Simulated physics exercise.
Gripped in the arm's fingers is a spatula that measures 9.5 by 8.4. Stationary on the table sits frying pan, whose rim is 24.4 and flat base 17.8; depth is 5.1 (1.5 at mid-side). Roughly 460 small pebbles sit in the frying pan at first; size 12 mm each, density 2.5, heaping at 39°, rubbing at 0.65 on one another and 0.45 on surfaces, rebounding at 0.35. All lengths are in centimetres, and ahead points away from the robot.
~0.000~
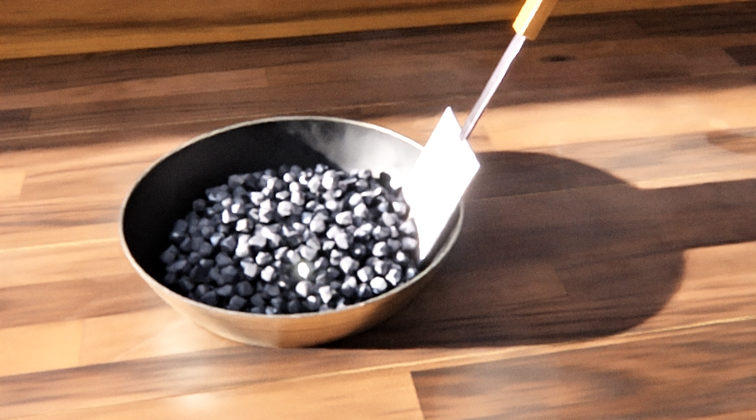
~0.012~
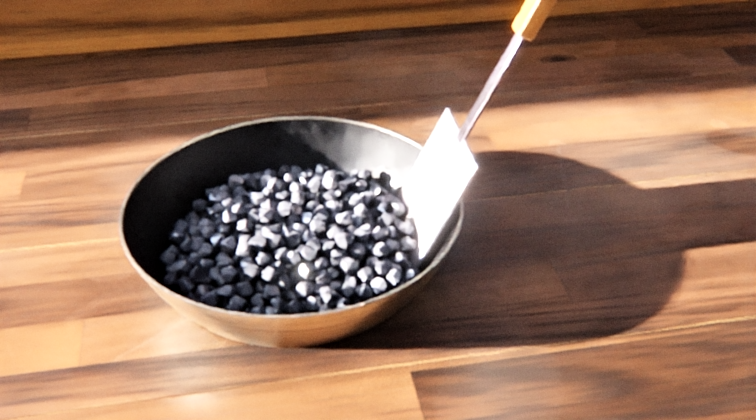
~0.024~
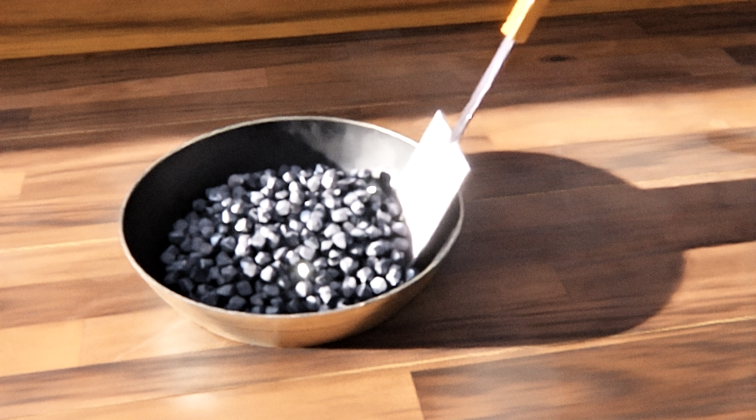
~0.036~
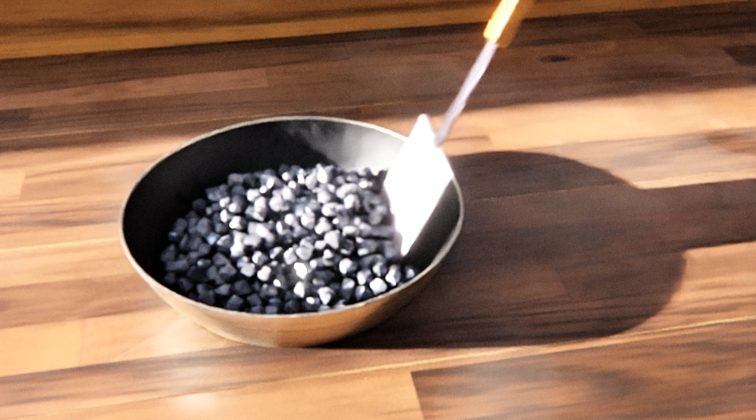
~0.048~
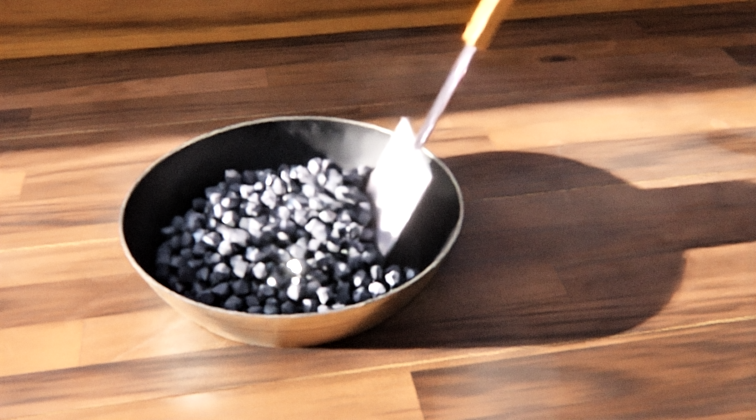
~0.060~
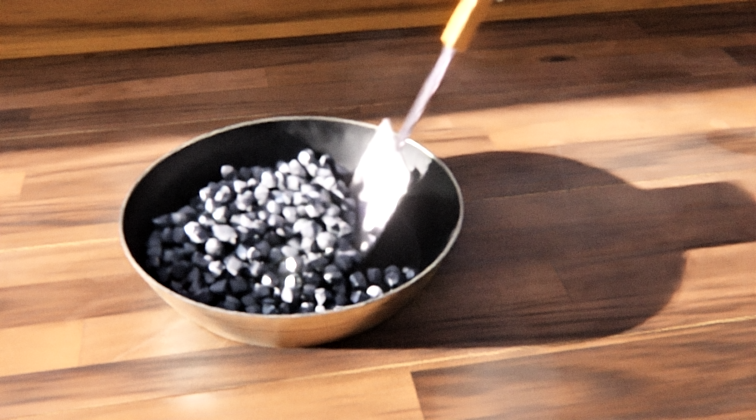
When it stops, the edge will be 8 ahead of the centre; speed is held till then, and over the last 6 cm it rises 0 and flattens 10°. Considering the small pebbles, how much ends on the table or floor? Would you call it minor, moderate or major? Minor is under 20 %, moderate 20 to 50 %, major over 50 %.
I would call it moderate.
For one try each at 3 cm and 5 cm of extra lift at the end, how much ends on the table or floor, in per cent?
30 and 30 per cent.
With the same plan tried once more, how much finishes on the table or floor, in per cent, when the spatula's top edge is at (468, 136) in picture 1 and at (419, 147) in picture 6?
Roughly 15 percent ends up there.
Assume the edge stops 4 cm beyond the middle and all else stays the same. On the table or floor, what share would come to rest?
Roughly 5 %.
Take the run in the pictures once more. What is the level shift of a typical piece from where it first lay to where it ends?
About 9 cm.
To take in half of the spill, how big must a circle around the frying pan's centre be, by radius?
20 cm.
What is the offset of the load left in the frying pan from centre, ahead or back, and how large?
What stays is shifted forward by around 4.0 cm.
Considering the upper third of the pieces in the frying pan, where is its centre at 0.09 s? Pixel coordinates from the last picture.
Estimated point: Close to (253, 214).
After 0.09 s, sloping 64°, highest piece 8 above the table; 465 in the frying pan.
After 0.12 s, sloping 61°, highest piece 9 above the table; 465 in the frying pan.
After 0.33 s, sloping 54°, highest piece 12 above the table; 323 in the frying pan, 42 on the table or floor, 100 on the blade or in flight.
After 1.38 s, sloping 54°, highest piece 6 above the table; 322 in the frying pan, 143 on the table or floor.
At rest, 322 in the frying pan, 143 on the table or floor. That is 31 % on the table or floor.
